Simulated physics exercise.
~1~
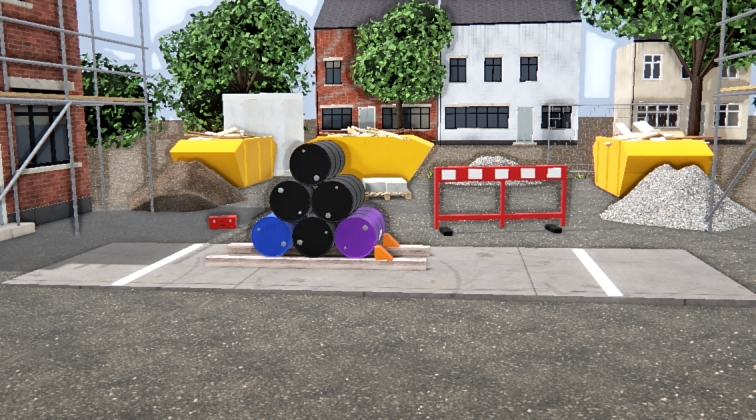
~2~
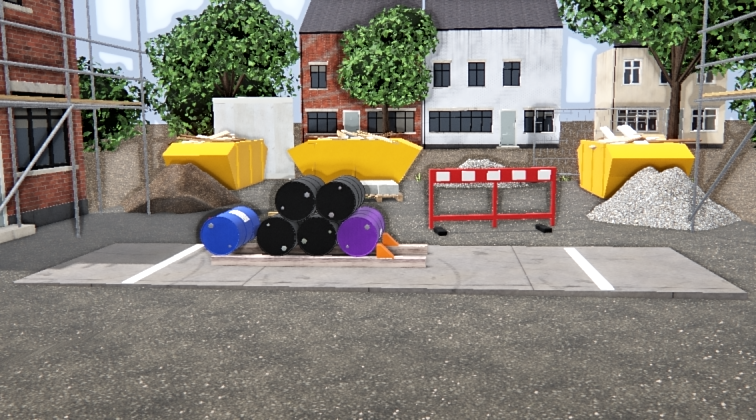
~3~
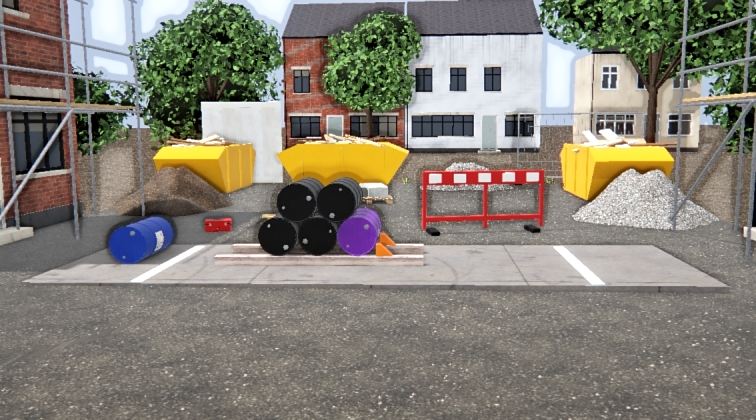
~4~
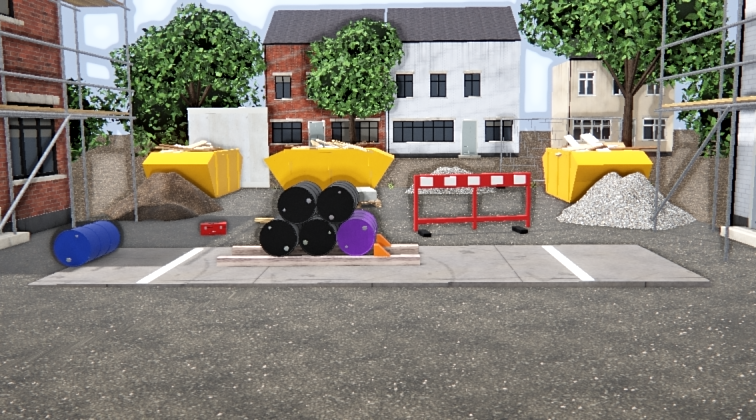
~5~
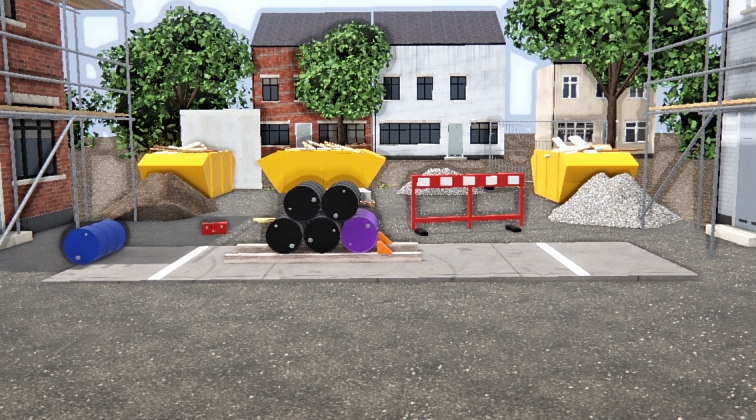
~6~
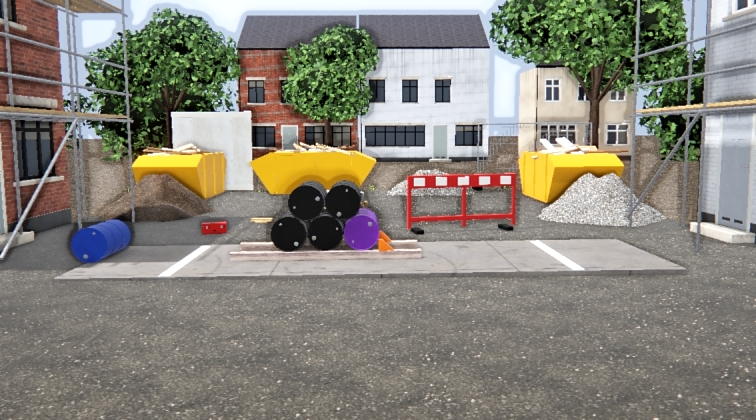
On a building site, a pyramid of black, blue and purple drums slumped when the blue one rolled out to the left, crossing a white line and coming to rest by the scaffolding, while the purple drum stayed put beside the remaining black ones.
